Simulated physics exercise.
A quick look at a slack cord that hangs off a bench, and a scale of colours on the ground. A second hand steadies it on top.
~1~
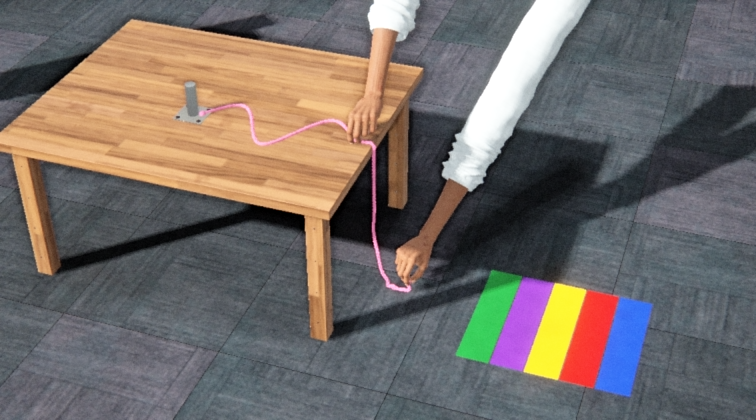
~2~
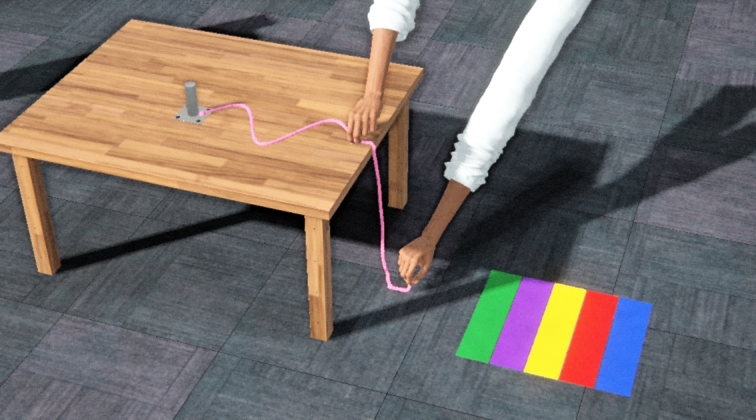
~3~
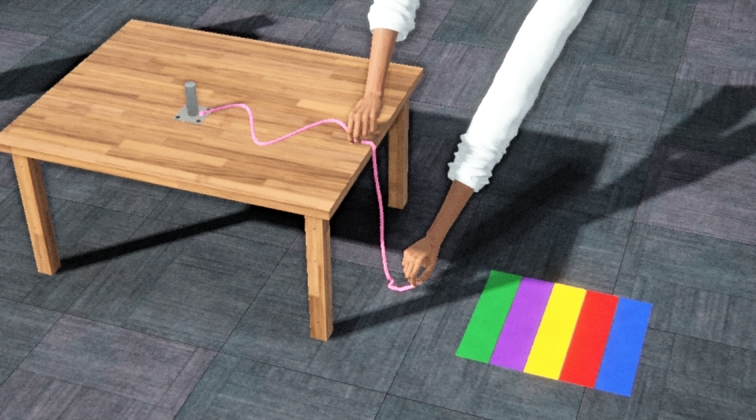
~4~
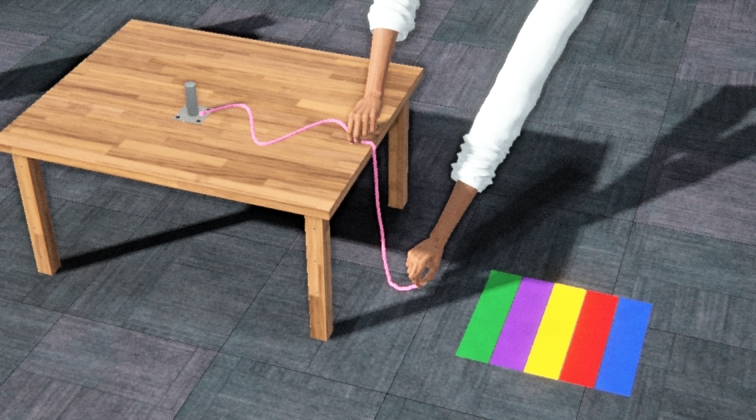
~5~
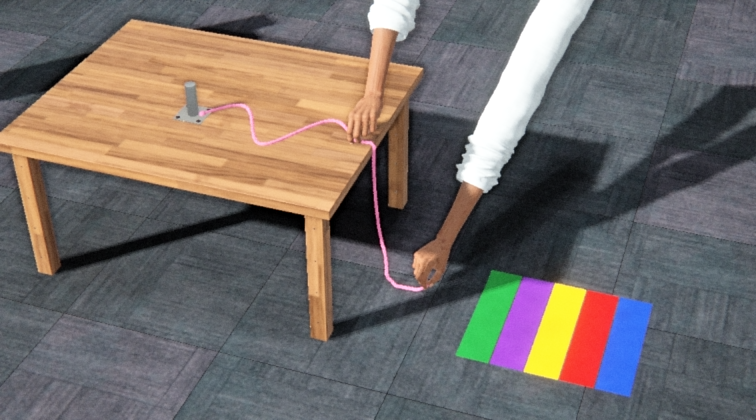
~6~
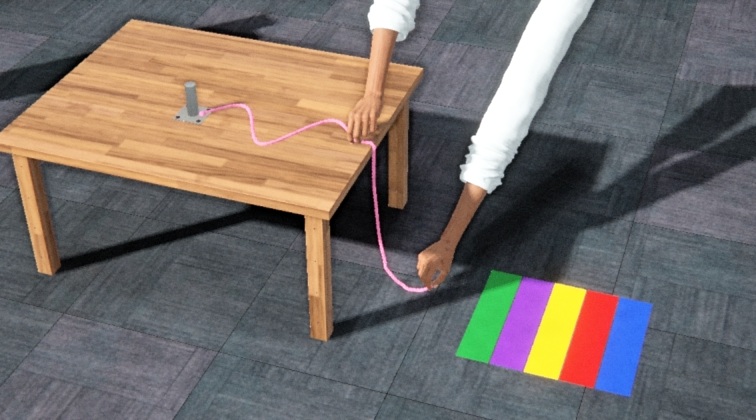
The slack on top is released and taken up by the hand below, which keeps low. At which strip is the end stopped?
The end stops over the blue strip.
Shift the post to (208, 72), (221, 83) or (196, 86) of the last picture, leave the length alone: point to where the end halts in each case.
Near (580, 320), (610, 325) and (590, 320).
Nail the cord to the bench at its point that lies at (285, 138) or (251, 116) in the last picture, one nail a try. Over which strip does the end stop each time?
In that order: Yellow; red.
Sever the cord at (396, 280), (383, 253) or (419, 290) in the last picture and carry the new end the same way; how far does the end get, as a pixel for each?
About (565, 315), (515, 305) and (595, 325).
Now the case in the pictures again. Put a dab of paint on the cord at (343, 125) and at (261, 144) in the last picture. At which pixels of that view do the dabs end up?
At (403, 173), then (317, 136).
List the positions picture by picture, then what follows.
End (410, 282); green (479, 342); purple (512, 350); yellow (547, 358); red (581, 366); blue (617, 375), in the first frame.
End (413, 282); cord through (236, 105) (255, 138) (313, 125) (366, 143) (380, 203) (384, 265), in the second frame.
End (417, 283), in the third frame.
End (421, 284); cord through (236, 105) (255, 138) (313, 125) (366, 143) (378, 203) (386, 265), in the fourth frame.
End (428, 286), in the fifth frame.
End (432, 287); cord through (236, 105) (255, 138) (313, 125) (366, 143) (376, 202) (385, 264), in the sixth frame.
A little later, end near (556, 314); over yellow.
Next, end near (599, 323); over red.
When it is tight, end near (623, 329); over blue. It gets as far as the blue strip.
